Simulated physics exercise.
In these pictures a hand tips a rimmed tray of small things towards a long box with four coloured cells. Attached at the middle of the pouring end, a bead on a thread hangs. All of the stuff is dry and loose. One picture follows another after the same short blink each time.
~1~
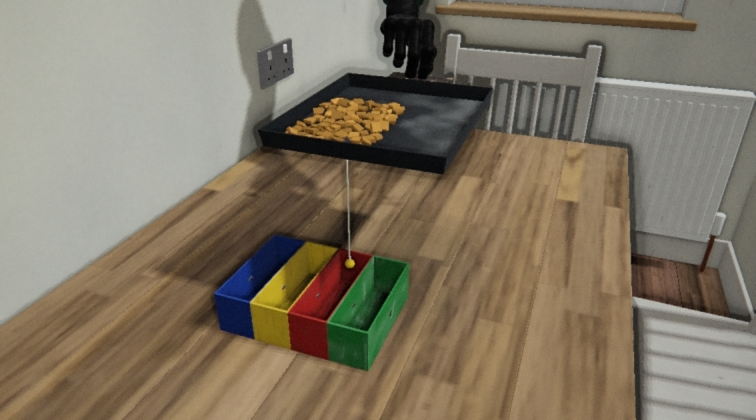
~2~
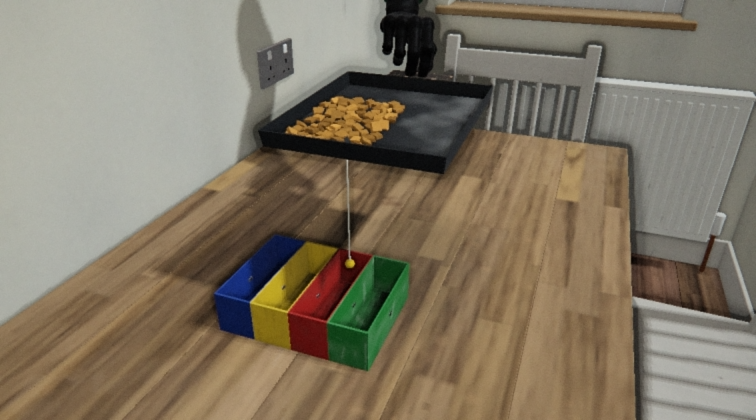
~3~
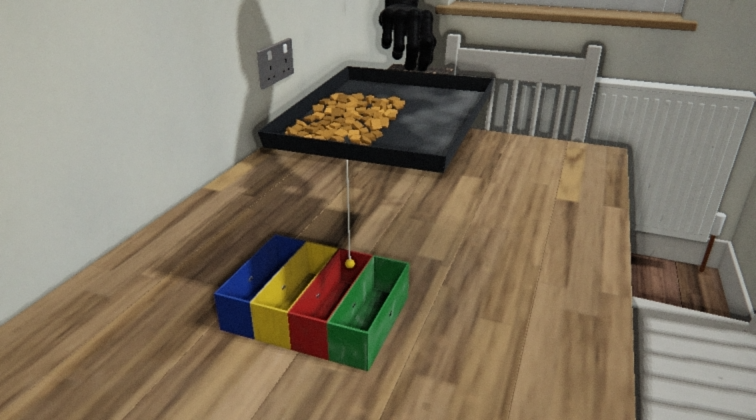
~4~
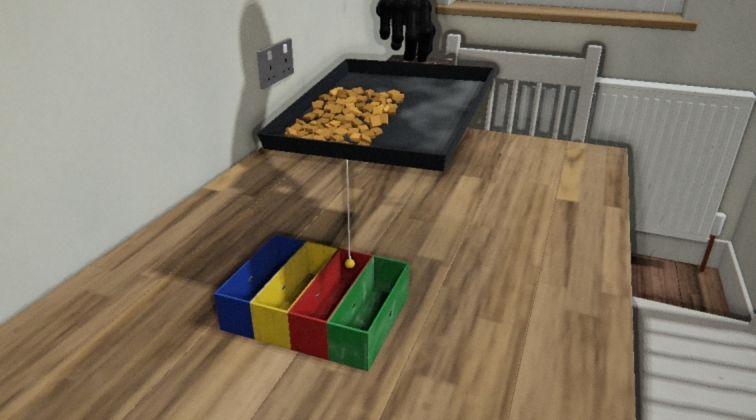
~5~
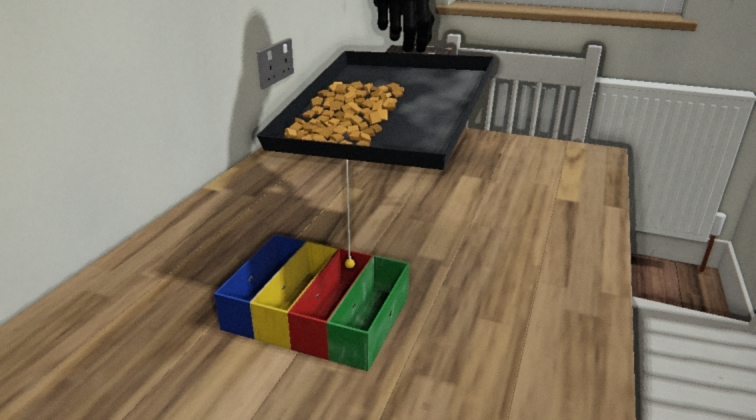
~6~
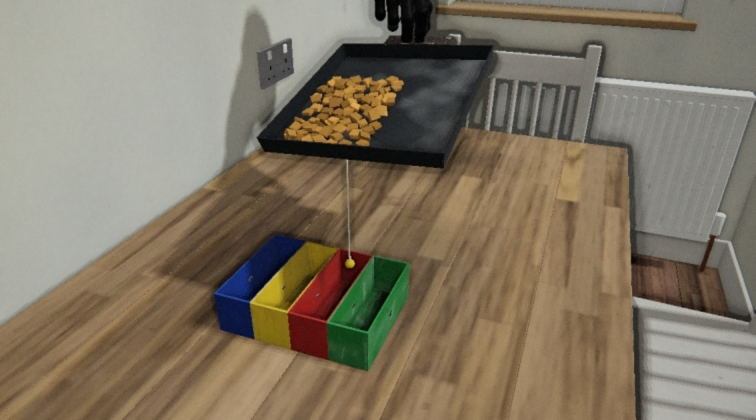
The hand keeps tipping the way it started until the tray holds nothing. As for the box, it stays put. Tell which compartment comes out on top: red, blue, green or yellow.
It is blue that comes out on top.
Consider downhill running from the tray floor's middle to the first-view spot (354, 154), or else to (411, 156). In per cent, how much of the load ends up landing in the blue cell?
Near 20 % and, after that, 0 %.
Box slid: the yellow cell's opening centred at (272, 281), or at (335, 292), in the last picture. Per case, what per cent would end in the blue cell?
In order: 20 percent and 30 percent.
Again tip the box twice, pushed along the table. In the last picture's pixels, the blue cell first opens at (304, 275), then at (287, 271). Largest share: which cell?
Placing A: Blue / placing B: Blue.
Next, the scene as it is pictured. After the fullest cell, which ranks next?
The cell in yellow.
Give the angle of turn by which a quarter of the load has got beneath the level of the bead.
Somewhere near 100 degrees, I'd say.
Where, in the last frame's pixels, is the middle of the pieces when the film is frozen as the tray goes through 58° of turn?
The middle of the pieces shows up near (310, 115).
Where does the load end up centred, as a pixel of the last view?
Close to (272, 304) in the last view.
Shortly afterwards, tray tipped steeply; the whole lot on the tray.
Next, tray tipped right over; near two thirds on the tray; a little in the blue cell; a little in the yellow cell; only a few in the red cell; near a quarter falling or outside the box.
Some moments later, tray tipped past a quarter turn; near half in the blue cell; near a third in the yellow cell; a little in the red cell.
In the end, tray tipped past a quarter turn; near half in the blue cell; near a third in the yellow cell; a little in the red cell; none at all in the green cell.
